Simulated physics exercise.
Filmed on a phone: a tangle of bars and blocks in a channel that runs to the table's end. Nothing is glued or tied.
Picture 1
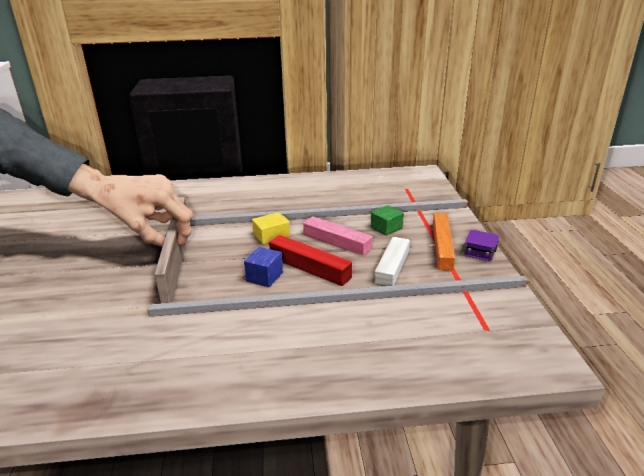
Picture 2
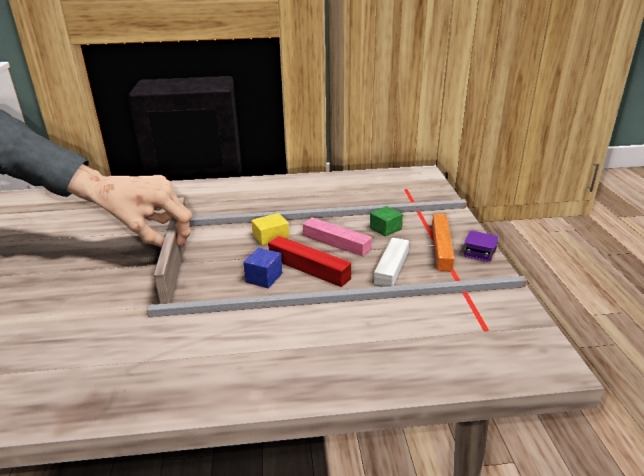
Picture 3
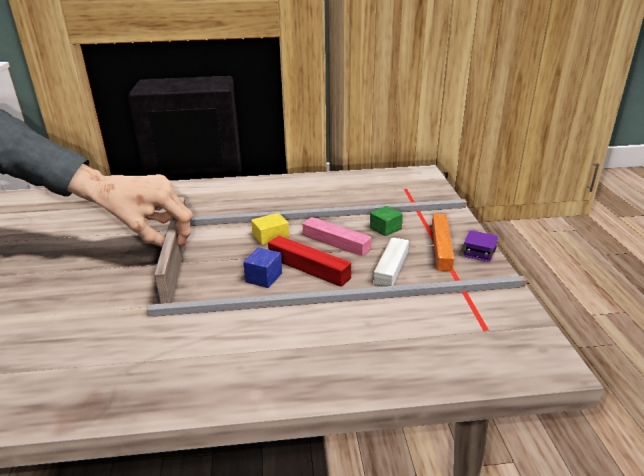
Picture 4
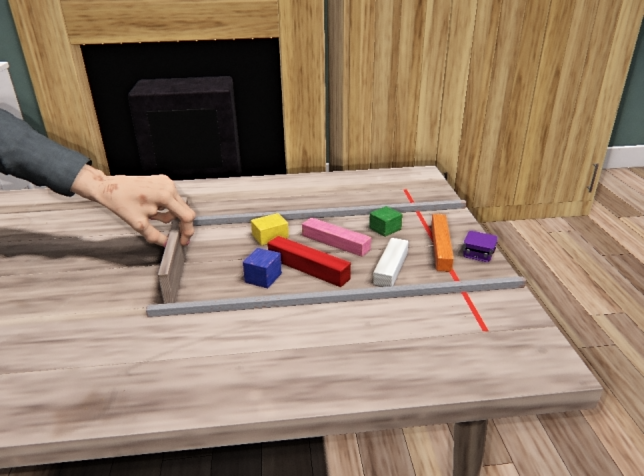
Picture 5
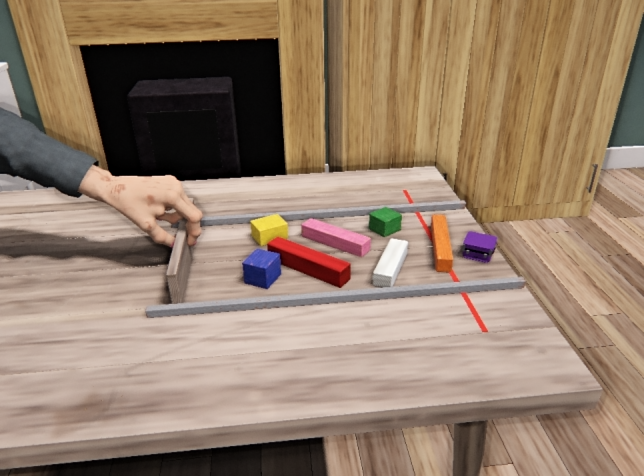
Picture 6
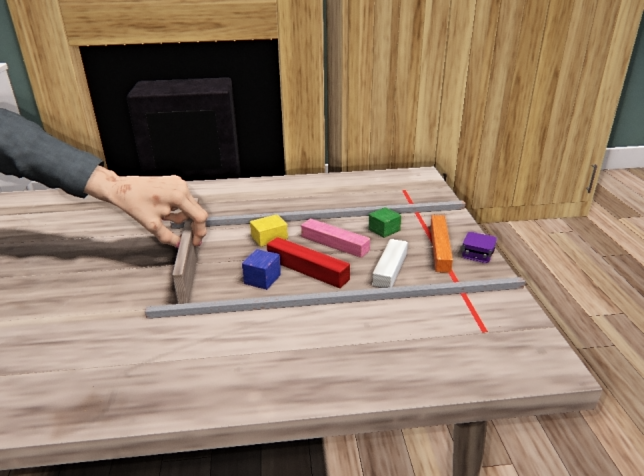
A light wooden table stands before a fireplace and wood panelling, seen from above at an angle by a nearly still camera. Between two grey rails lie a blue and a yellow block at left, red and pink bars mid-channel, then a green block, a white stick, an orange bar by a slanting red line, and a purple object beyond. A hand at left holds an upright board still, then slides it slightly right, touching nothing else.
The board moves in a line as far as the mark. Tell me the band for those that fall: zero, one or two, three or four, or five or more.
Here the number that fall off is three or four.
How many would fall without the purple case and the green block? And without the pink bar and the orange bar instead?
First 2, then 1.
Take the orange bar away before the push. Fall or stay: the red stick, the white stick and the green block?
The red stick survives; the white stick is lost; the green block comes down.
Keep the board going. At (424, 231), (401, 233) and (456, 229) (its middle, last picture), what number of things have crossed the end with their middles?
Past the end: 2, 1 and 5.
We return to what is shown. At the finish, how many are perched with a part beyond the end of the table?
The number is 0.
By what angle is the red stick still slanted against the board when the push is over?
About 25°.
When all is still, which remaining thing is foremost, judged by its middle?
The pink bar ends nearest.
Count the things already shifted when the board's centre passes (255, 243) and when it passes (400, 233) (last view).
The counts are 2 and 8.
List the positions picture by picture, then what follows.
Purple case (481, 247); orange bar (443, 240); green block (387, 220); board (175, 247); tape (438, 244), in the first picture.
Orange bar (442, 241); white stick (392, 262), in the second picture.
Green block (386, 221); red stick (309, 260), in the third picture.
Purple case (480, 247); board (177, 247), in the fourth picture.
Orange bar (441, 241); blue block (262, 268), in the fifth picture.
Purple case (479, 248); orange bar (441, 242); green block (385, 222); board (189, 247); tape (436, 246), in the sixth picture.
A little later, none off yet; purple case at rest near (479, 248); orange bar at rest near (441, 242); green block at rest near (385, 222).
Next, none off yet; purple case at rest near (479, 248); orange bar at rest near (441, 242); green block moving near (391, 222).
Later still, none off yet; purple case shifted about its own width near (501, 246); orange bar shifted a little near (476, 240); green block shifted well along near (442, 217).
When it is over, the number that fall off is three or four; down, white stick, green block, orange bar and purple case.
